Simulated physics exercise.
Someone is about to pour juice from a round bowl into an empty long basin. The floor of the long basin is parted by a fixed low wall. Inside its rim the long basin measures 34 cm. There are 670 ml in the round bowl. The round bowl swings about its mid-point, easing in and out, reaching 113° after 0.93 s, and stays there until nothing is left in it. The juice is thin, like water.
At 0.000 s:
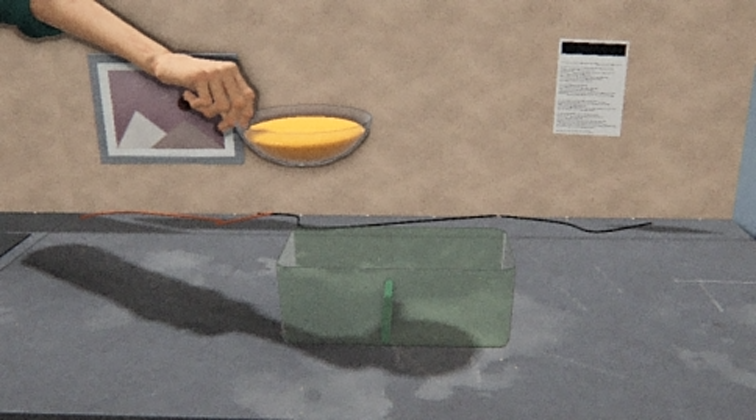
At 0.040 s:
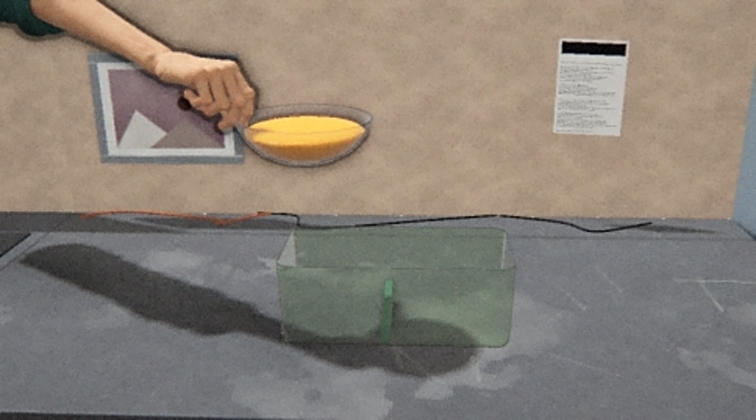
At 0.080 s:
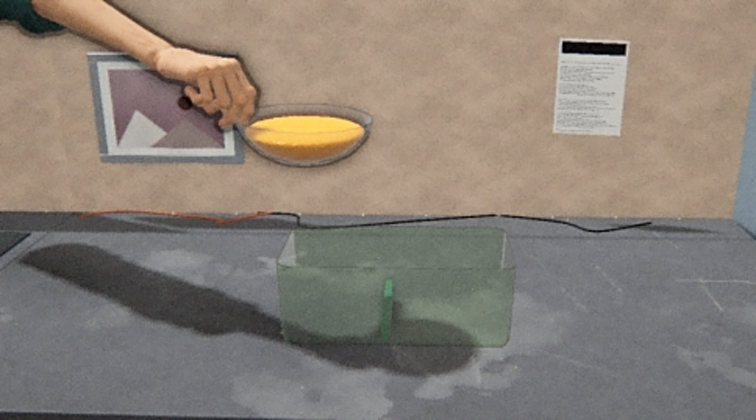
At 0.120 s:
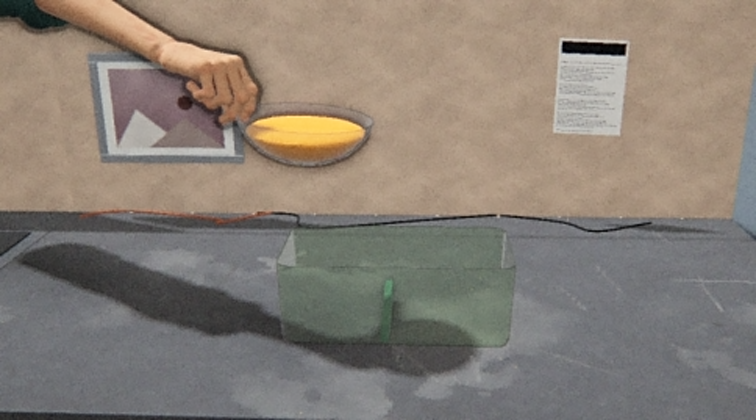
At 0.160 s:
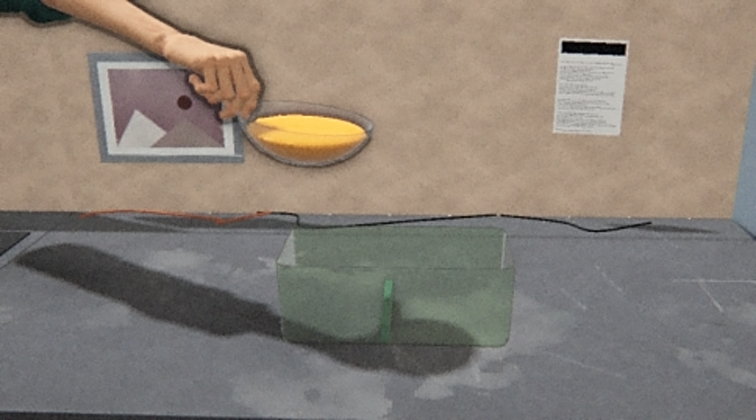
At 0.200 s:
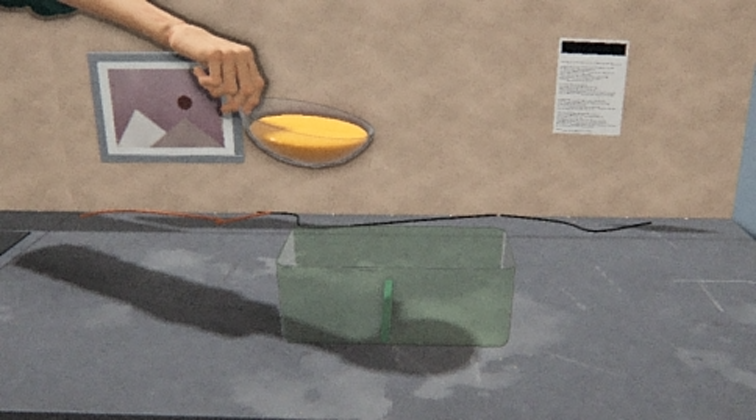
Above a clear basin on a gray surface, a hand slightly tilts a bowl of juice rightward.
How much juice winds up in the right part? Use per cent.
About 75 per cent.
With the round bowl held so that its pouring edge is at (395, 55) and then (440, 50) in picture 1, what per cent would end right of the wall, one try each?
In turn about 75 and 60 per cent.
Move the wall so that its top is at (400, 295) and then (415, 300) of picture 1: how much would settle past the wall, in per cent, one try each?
First 65, then 40 per cent.
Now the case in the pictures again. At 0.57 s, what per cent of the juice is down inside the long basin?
About 34 per cent.
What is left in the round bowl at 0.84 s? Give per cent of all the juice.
Some 0 per cent.
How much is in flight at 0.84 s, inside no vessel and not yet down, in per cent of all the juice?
Near 2 in a hundred.
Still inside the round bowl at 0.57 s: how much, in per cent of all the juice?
Some 10 per cent.
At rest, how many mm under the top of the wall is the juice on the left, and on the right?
Left about 24 mm, right about 12 mm.
Then, 0.57 s in, the tilt is 76° and 10 per cent is still to pour, 0 is left of the wall and 34 right of it.
Then, 0.84 s in, the tilt is 110° and 0 per cent is still to pour, 22 is left of the wall and 76 right of it.
Then, 1.12 s in, the tilt is 113° and 0 per cent is still to pour, 24 is left of the wall and 75 right of it.
Then, 1.43 s in, the tilt is 113° and 0 per cent is still to pour, 24 is left of the wall and 75 right of it.
Finally, 24 per cent lies left of the wall, 75 right of it and 1 outside.
